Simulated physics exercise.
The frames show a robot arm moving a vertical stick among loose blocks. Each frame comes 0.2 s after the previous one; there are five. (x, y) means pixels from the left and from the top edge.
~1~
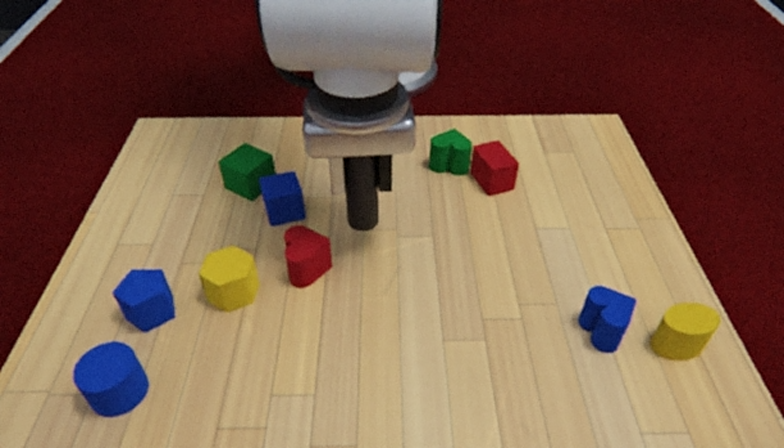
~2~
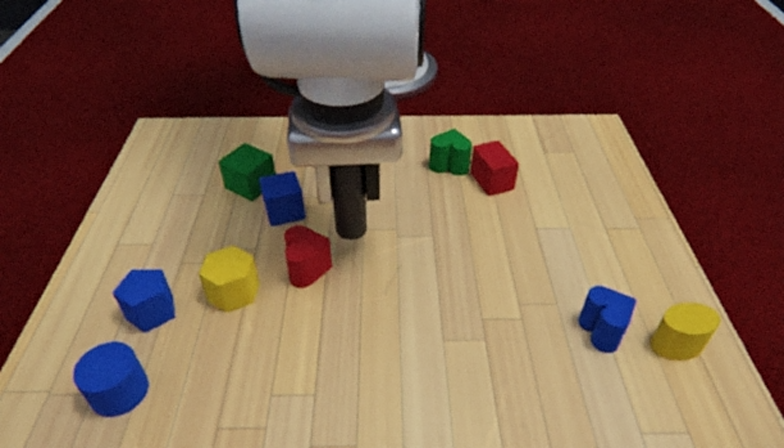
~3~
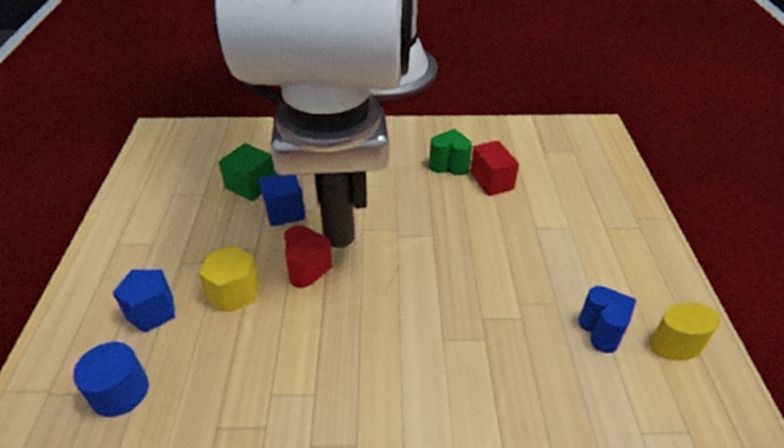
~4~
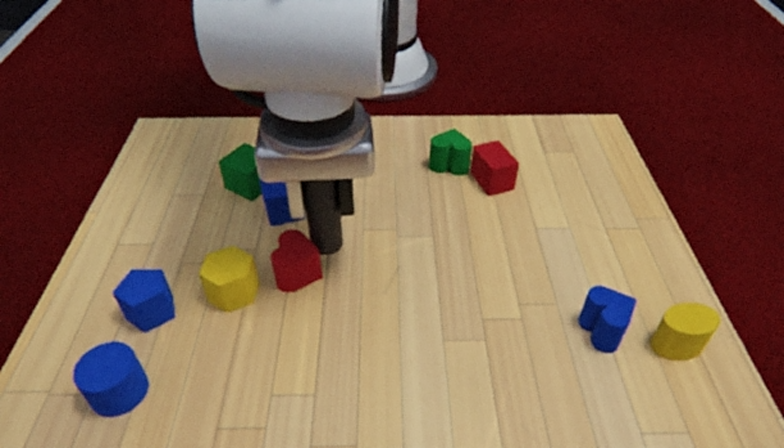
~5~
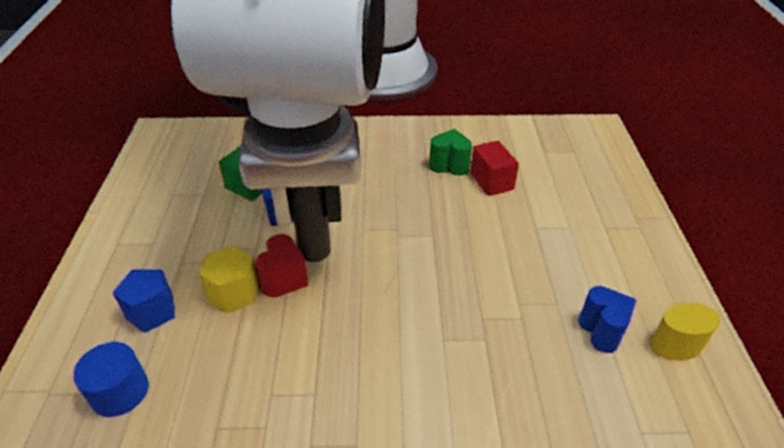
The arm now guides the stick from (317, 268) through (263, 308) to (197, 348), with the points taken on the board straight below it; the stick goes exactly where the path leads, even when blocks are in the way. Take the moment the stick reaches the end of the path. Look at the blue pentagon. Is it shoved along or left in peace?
That block slides.
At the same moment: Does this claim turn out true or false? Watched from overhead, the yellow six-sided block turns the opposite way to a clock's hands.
The statement is false.
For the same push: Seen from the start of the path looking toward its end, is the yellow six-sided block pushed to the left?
It seems not.
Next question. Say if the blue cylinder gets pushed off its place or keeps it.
It is not moved.
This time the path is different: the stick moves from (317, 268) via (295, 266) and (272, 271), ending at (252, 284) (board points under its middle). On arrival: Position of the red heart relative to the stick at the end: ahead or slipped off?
I expect it to be in front.
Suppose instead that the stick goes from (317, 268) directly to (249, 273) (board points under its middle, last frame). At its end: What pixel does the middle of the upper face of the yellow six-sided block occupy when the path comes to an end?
At (190, 281).
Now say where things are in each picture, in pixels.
Tip of the stick (363, 221), middles of tops, blue cylinder (104, 366), blue pentagon (140, 285), yellow six-sided block (226, 265), red heart (303, 242), in the first frame.
Stick (351, 229), nothing pushed, in the second frame.
Stick (339, 237), nothing pushed, in the third frame.
Stick (327, 244), red heart (293, 247), in the fourth frame.
Stick (315, 251), blue cylinder (104, 366), blue pentagon (140, 285), yellow six-sided block (226, 265), red heart (279, 252), in the fifth frame.
On the path given first. One third of the way, stick (278, 277); yellow six-sided block (191, 272), turned 35° clockwise; red heart (239, 276), turned 15° clockwise.
Two thirds of the way, stick (237, 304); blue pentagon (118, 282); yellow six-sided block (170, 274), turned 55° clockwise; red heart (194, 298), turned 35° clockwise.
At the end, stick (190, 331); blue cylinder unmoved; blue pentagon (108, 281); yellow six-sided block (160, 274), turned 85° clockwise; red heart (152, 309), turned 70° clockwise.
